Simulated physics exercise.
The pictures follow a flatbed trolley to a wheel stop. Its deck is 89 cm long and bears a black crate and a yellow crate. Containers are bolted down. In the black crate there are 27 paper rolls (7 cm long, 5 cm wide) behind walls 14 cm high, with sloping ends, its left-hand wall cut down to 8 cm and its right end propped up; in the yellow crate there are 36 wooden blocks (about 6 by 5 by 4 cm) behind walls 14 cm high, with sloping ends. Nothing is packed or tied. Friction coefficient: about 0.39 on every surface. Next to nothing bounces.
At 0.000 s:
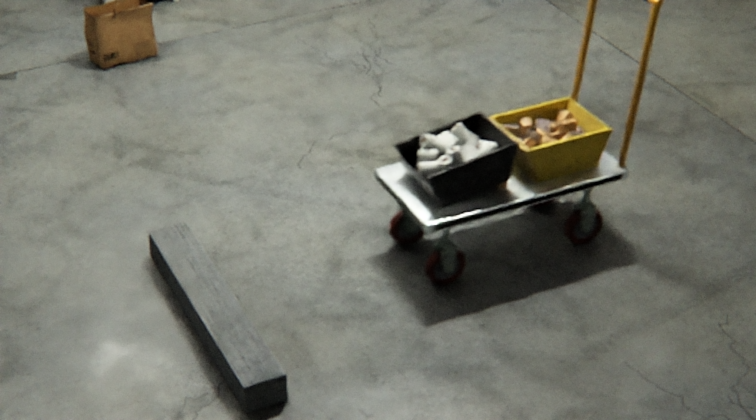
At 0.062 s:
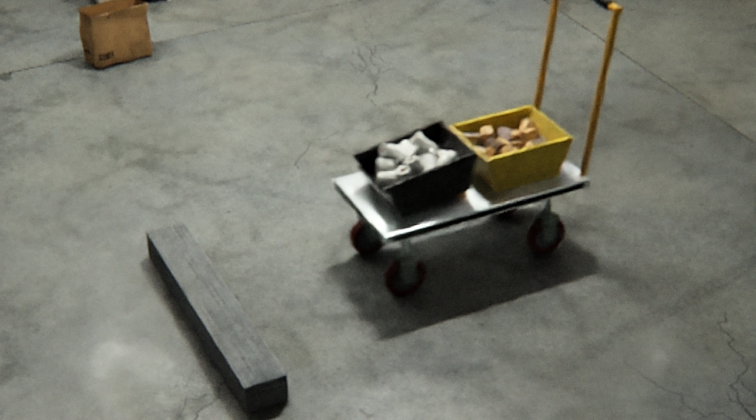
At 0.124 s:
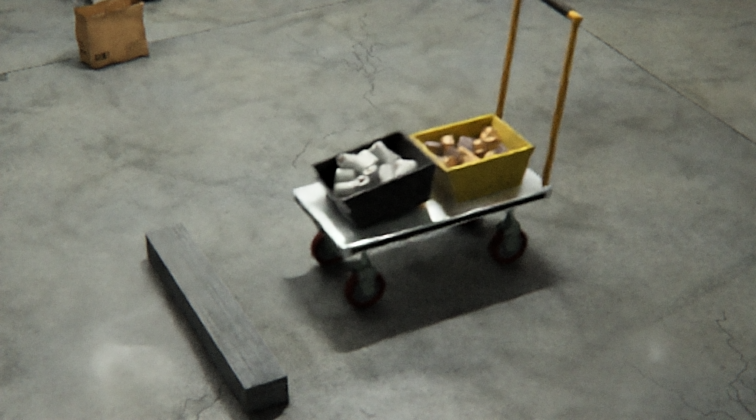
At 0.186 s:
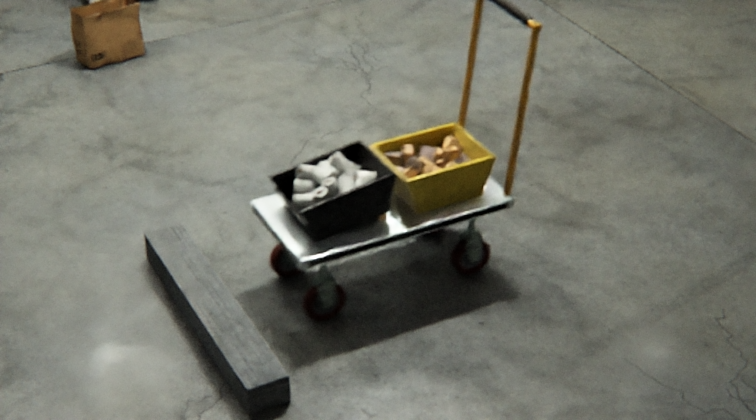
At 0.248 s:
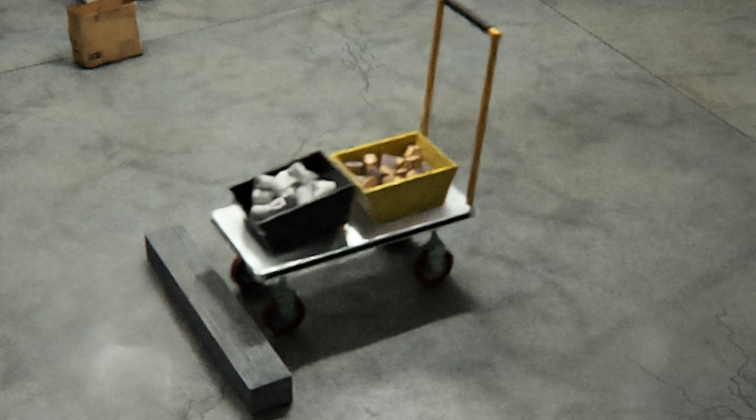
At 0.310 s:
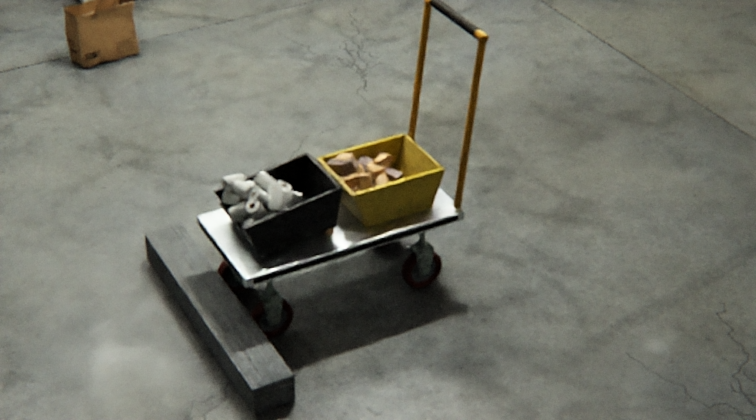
On a concrete floor, a flatbed trolley carrying a black crate of pale rolls and a yellow crate of wooden blocks rolls left to a dark beam, where the rolls shift toward the black crate's left end.
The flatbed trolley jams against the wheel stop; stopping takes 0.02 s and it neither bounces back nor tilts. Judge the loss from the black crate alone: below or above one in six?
The black crate loses more than a sixth of its paper rolls.
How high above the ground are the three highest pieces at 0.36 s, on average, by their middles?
Some 58 cm up.
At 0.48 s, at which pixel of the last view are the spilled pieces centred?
At about (215, 218).
After 0.36 s, the black crate is down by 1 of 27 and the yellow crate has all 36.
After 0.48 s, the black crate is down by 8 of 27 and the yellow crate is down by 1 of 36.
After 0.71 s, the black crate is down by 14 of 27 and the yellow crate is down by 2 of 36.
Final count (at 1.21 s), the black crate is down by 14 of 27 and the yellow crate is down by 3 of 36. Asked share, 14 of 27, 52 per cent.
